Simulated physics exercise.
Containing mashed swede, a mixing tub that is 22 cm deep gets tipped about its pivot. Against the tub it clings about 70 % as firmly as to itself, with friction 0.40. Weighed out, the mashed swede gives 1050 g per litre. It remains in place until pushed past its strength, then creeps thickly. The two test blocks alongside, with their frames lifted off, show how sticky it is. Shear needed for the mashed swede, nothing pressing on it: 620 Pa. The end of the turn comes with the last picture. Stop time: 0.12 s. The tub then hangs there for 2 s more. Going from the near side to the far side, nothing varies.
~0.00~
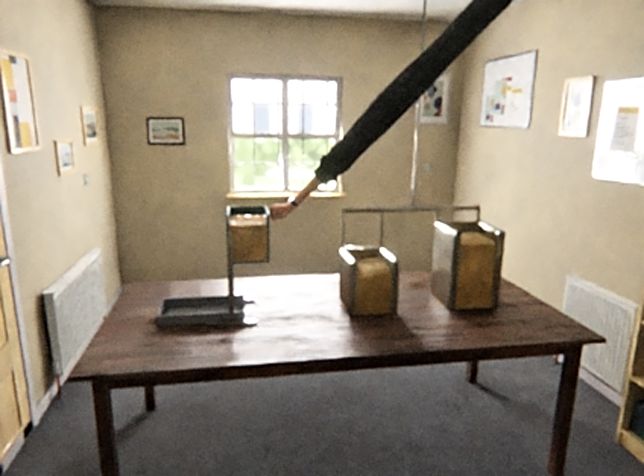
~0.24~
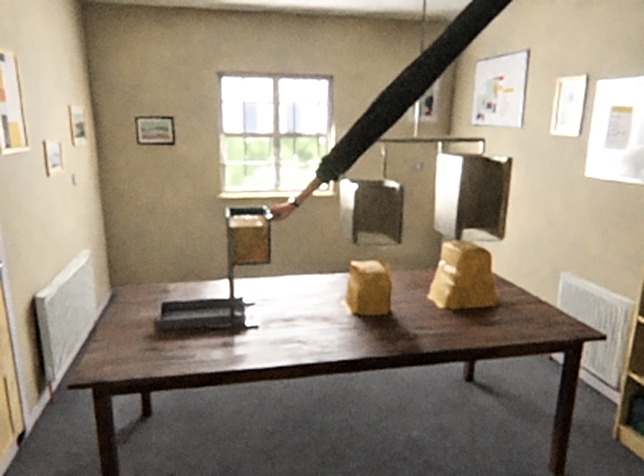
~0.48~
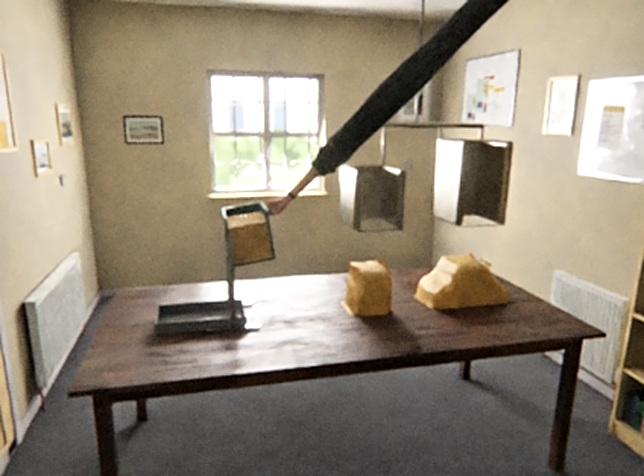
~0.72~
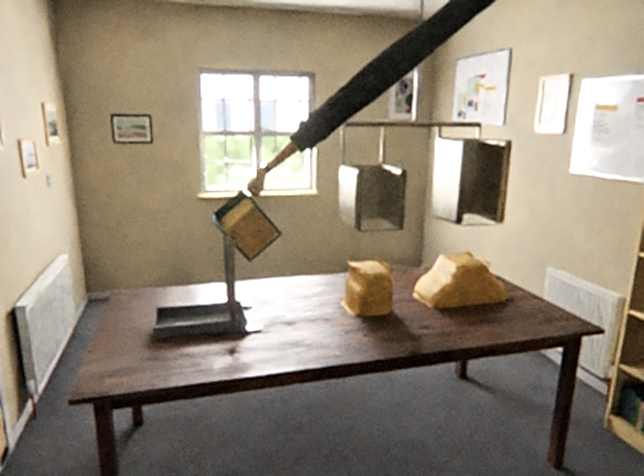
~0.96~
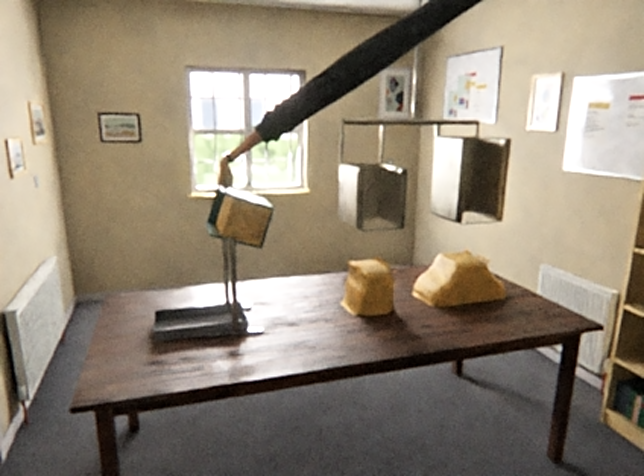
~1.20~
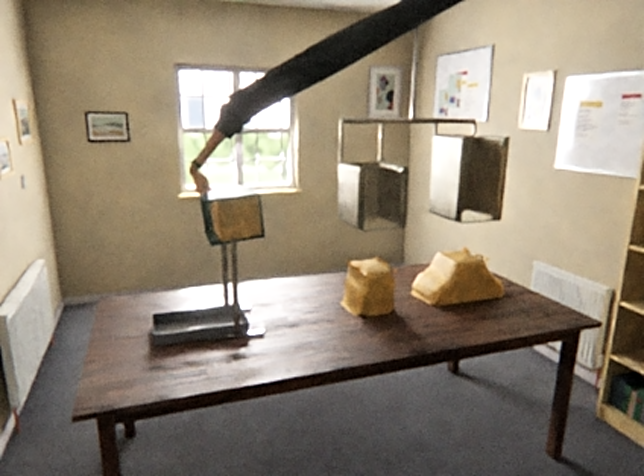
We see two open casings lift off yellowish blocks on a wooden table, the taller right-hand block slumping into a low mound, before a dark-sleeved arm turns a small tub of similar yellowish mash past its side.
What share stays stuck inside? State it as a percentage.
100 %.
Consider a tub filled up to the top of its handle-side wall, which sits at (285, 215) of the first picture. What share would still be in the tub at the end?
Then about 50 %.
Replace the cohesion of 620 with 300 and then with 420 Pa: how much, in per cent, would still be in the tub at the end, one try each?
In that order: 55 %, 75 %.
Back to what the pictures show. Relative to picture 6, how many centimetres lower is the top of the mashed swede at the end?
0 cm.
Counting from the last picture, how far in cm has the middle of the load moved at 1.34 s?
It has gone close to 0 cm.
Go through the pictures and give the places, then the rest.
The first picture shows handle-side rim at (267, 215), tilt 0 degrees; highest point of the mashed swede at (230, 225); test blocks 23 cm, 36 cm high (left to right).
The second picture shows handle-side rim at (268, 216), tilt 0 degrees; highest point of the mashed swede at (231, 226); test blocks 22 cm, 30 cm high (left to right).
The third picture shows handle-side rim at (266, 211), tilt 9 degrees; highest point of the mashed swede at (264, 221); test blocks 22 cm, 22 cm high (left to right).
The fourth picture shows handle-side rim at (248, 198), tilt 39 degrees; highest point of the mashed swede at (252, 207); test blocks 22 cm, 22 cm high (left to right).
The fifth picture shows handle-side rim at (223, 195), tilt 71 degrees; highest point of the mashed swede at (233, 199); test blocks 22 cm, 22 cm high (left to right).
The sixth picture shows handle-side rim at (205, 203), tilt 95 degrees; highest point of the mashed swede at (254, 197); test blocks 22 cm, 22 cm high (left to right).
By 1.34 s, the tub is at 95 degrees and holds 100 %.
By 1.51 s, the tub is at 95 degrees and holds 100 %.
By 1.68 s, the tub is at 95 degrees and holds 100 %.
By 1.85 s, the tub is at 95 degrees and holds 100 %.
By 3.20 s, at the end, the tub is at 95 degrees and holds 100 %.
